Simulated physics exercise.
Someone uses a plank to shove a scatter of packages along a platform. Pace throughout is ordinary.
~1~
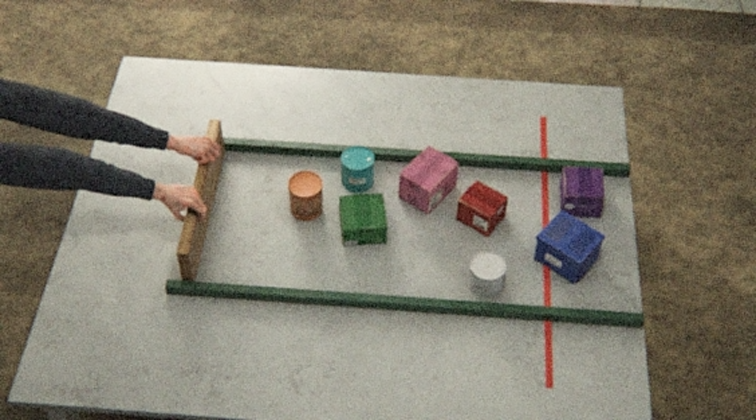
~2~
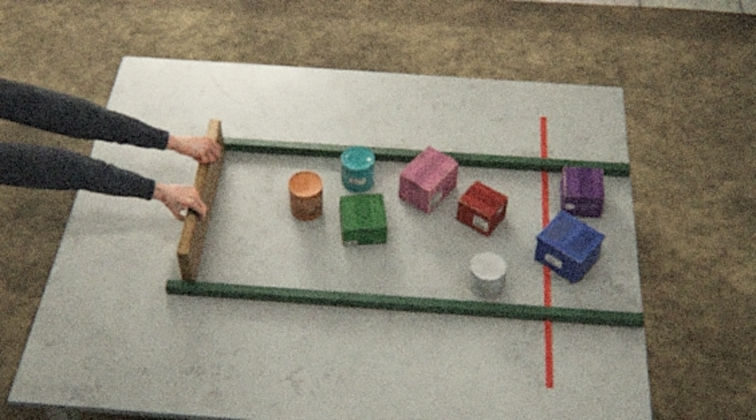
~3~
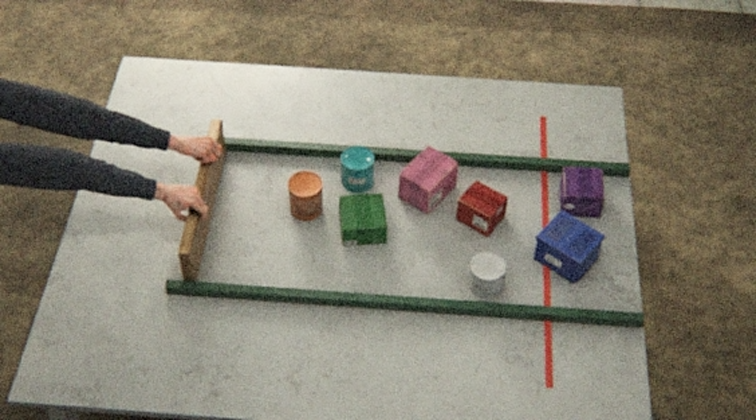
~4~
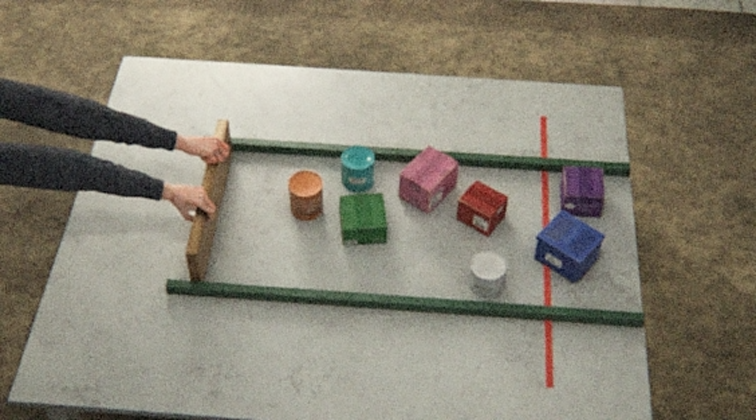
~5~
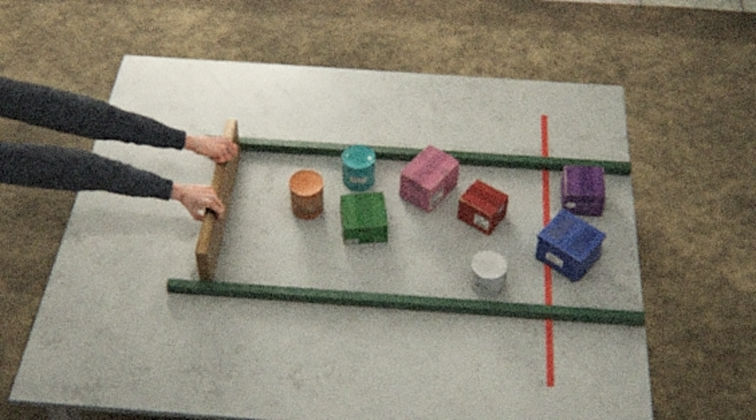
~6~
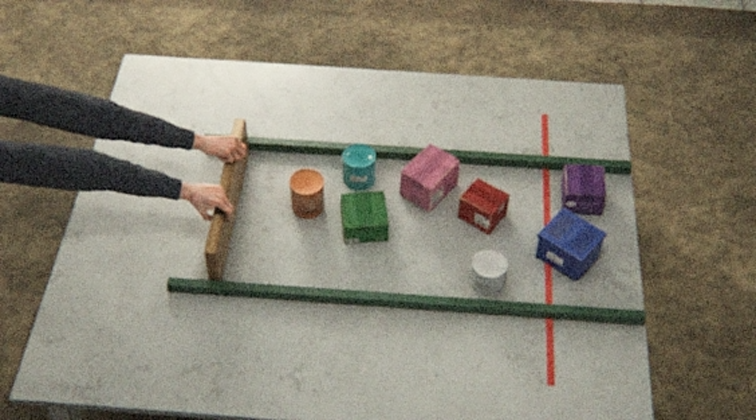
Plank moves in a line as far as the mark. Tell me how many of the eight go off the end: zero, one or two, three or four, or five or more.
The answer is one or two.
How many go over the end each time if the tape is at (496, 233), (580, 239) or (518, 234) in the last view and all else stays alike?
Tallies in the order given: 0, 3, 0.
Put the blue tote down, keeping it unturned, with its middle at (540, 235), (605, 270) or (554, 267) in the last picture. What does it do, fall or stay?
In turn it is safe; is safe; is safe.
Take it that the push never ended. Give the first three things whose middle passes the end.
Leading is the purple box, followed by the blue tote and the red box in that order.
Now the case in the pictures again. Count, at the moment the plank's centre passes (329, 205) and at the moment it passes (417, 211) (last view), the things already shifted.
I get 2 at the one place and 5 at the other.
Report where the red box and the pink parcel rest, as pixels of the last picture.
Going in order, first (610, 229) and next (597, 192).
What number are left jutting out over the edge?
You'd get 1.
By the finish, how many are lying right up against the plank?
Looks like 4 of them, all told.
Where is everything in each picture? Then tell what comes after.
The first frame shows purple box (582, 192); blue tote (568, 248); white canister (487, 276); plank (202, 199); tape (546, 239).
The second frame shows blue tote (568, 248); red box (482, 209).
The third frame shows white canister (487, 276); plank (204, 199).
The fourth frame shows purple box (582, 192); pink parcel (429, 180).
The fifth frame shows blue tote (569, 246); turquoise canister (359, 168).
The sixth frame shows purple box (583, 190); blue tote (570, 245); white canister (488, 273); plank (228, 199); tape (548, 236).
Early on, none off yet; purple box at rest near (583, 190); blue tote at rest near (570, 245); white canister at rest near (488, 273).
A while later, none off yet; purple box travelled a little near (594, 190); blue tote travelled a little near (583, 254); white canister travelled about its own width near (510, 281).
Finally, the number that fall off is one or two; lost, purple box.
